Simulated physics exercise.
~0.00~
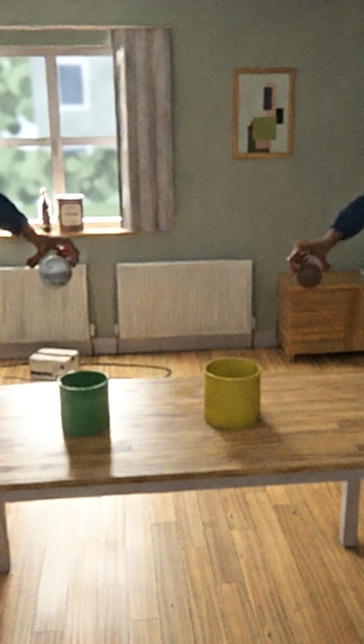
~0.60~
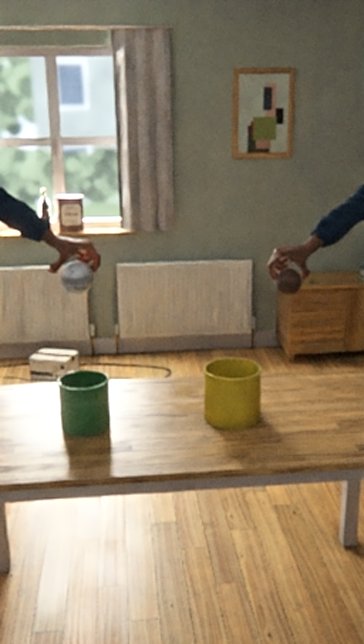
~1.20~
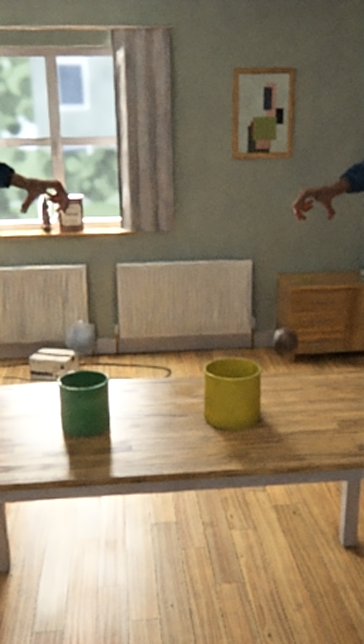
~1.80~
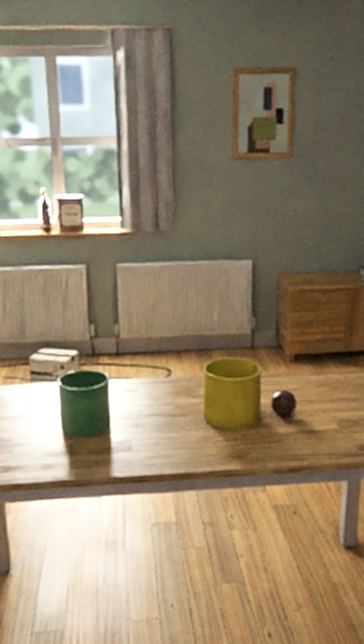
Two hands, reaching in from the left and right edges, hold a pale white ball and a dark brown ball above a wooden table, seen from the front by a still camera. A green bin stands on the left of the tabletop and a yellow bucket to its right, with a window, radiators and a framed picture behind. The hands move inward, the white ball going right and the brown ball left. Both hands let go and draw back as the balls drop. The white ball disappears into the green bin, while the brown ball misses and ends up on the table just right of the yellow bucket.
